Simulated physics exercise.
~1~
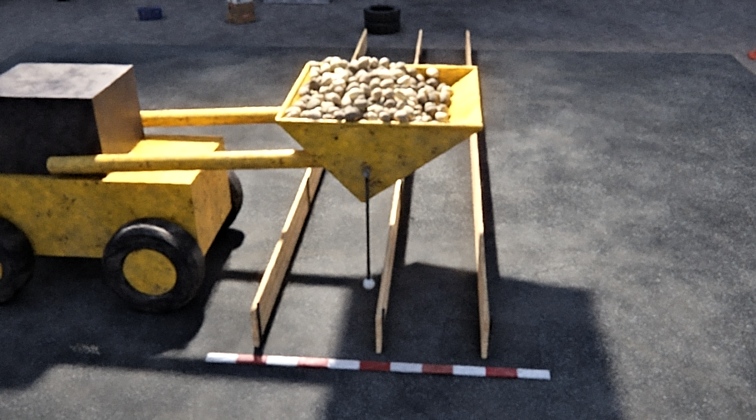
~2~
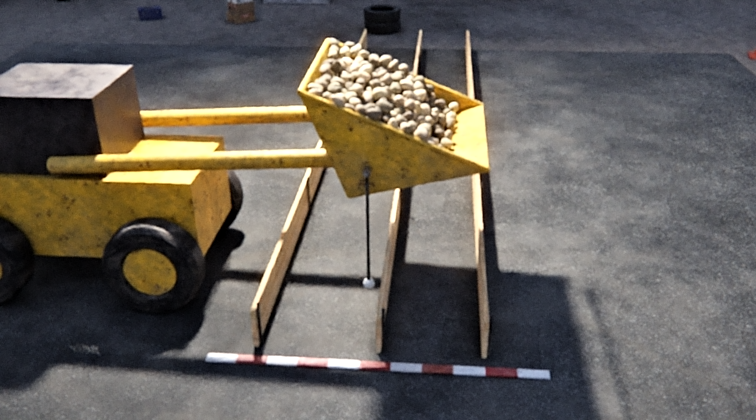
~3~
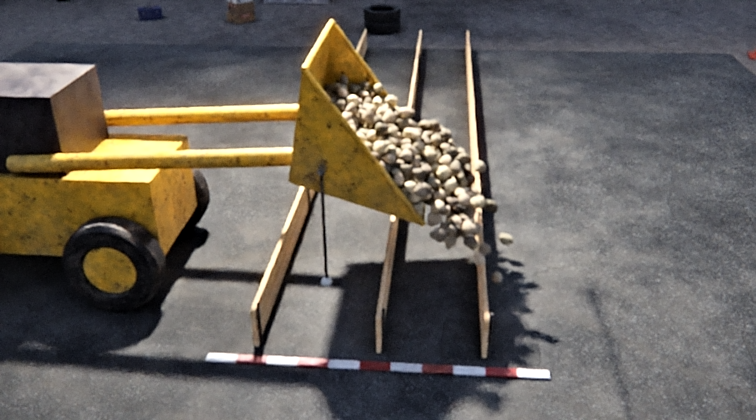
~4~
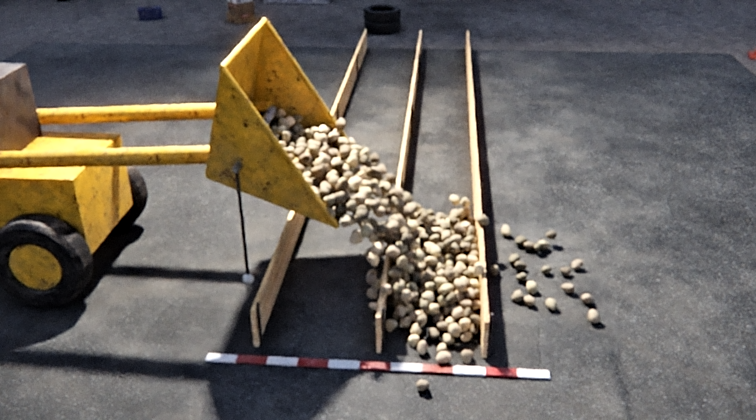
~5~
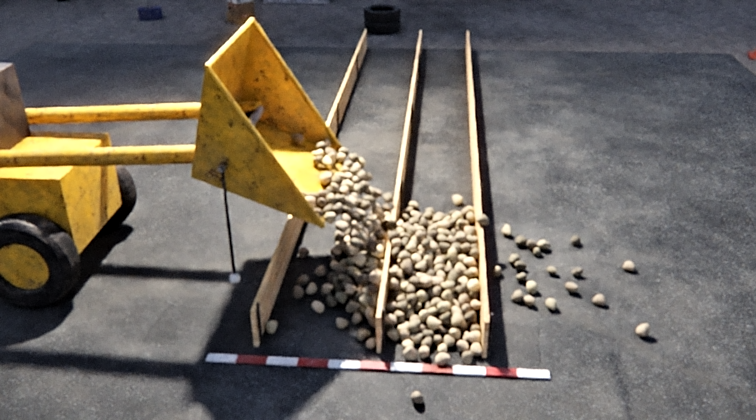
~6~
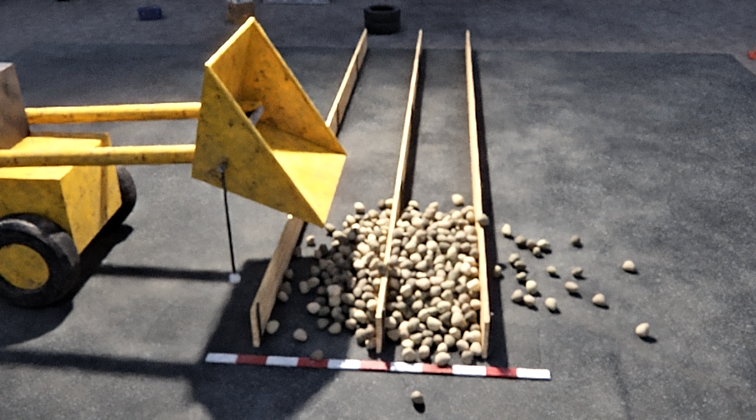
The clip shows a yellow loader tipping its bucket of rounded stones toward three wooden boards while backing away to the left. Stones pour out, first into the far bay and a few past the last board, then into the near bay, leaving the bucket empty beside a still pile.
